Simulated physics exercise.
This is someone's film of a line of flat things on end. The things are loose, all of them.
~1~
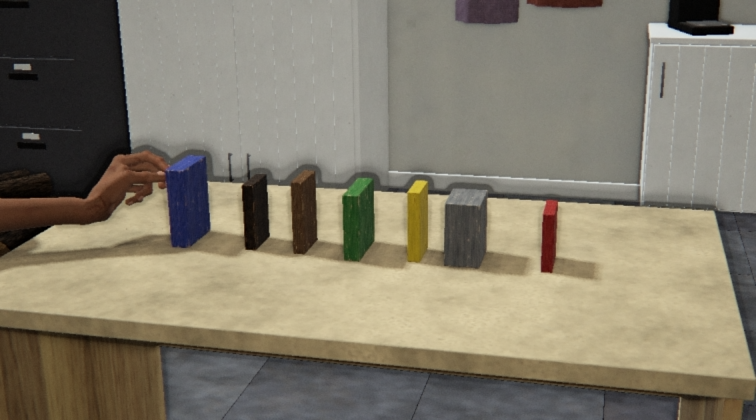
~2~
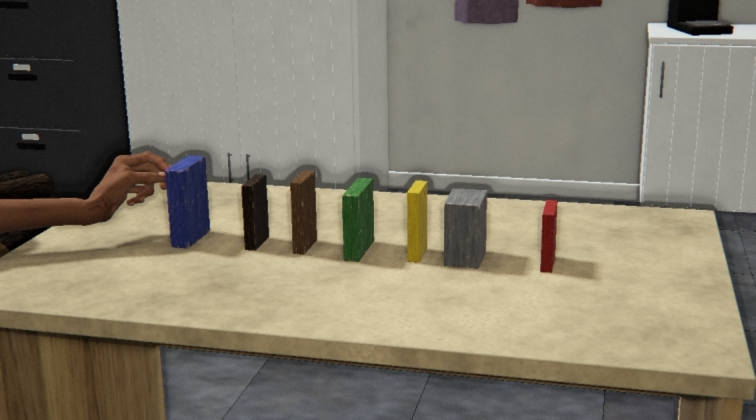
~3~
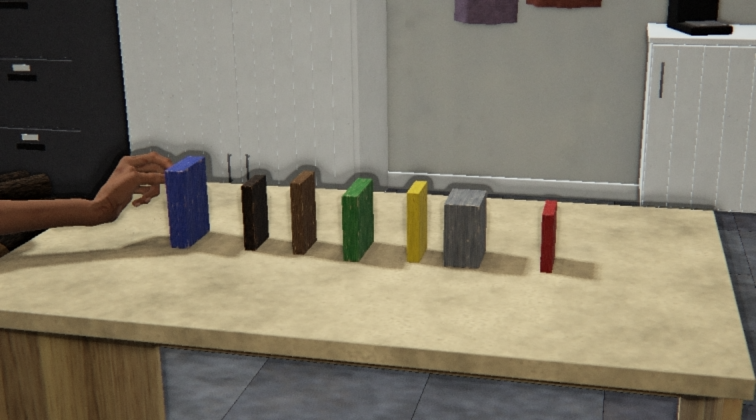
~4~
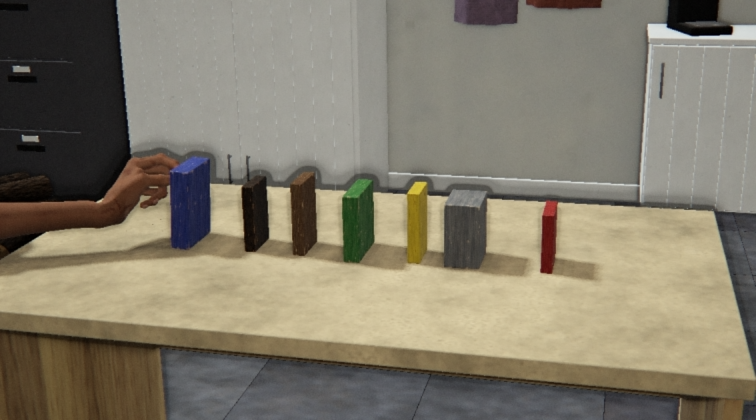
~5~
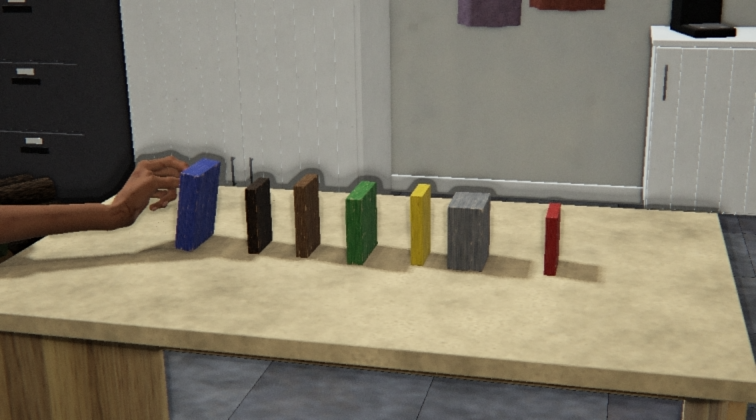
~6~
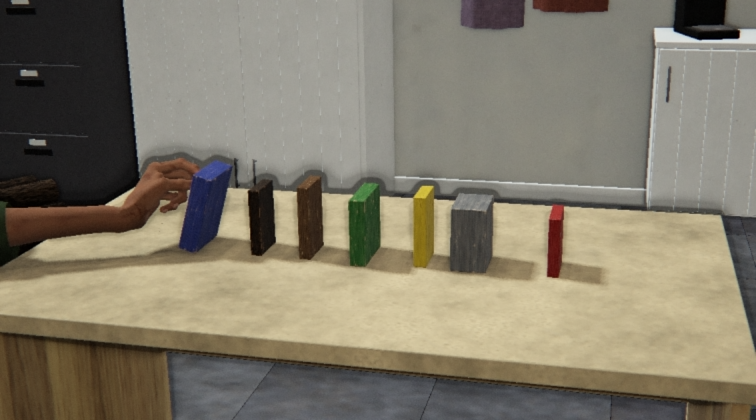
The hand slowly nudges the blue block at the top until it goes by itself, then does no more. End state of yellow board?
Standing.
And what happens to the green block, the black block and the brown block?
At the end the green block has fallen, the black block has fallen, and the brown block has fallen.
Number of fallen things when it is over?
4.
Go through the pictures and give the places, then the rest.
Yellow board (418, 221); green block (359, 219), in the first picture.
Black block (256, 212); brown block (304, 212), in the second picture.
Green block (358, 220); grey block (465, 228), in the third picture.
Blue block 4° over; black block (256, 214); brown block (304, 214), in the fourth picture.
Blue block 9° over; green block (362, 223); grey block (469, 231), in the fifth picture.
Blue block 16° over; yellow board (424, 227); black block (262, 218), in the sixth picture.
Then, 0.30 s after the last picture, blue block 69° over; black block tipped 39° from how it was; brown block tipped 6° from how it was.
Then, 0.50 s after the last picture, blue block 79° over; yellow board tipped 6° from how it was near (429, 227); black block tipped 73° from how it was; brown block tipped 65° from how it was.
At rest, tipped over on the table, green block, black block and brown block; the other 2 in place. Seen from the same camera at the end, yellow board near (446, 228).
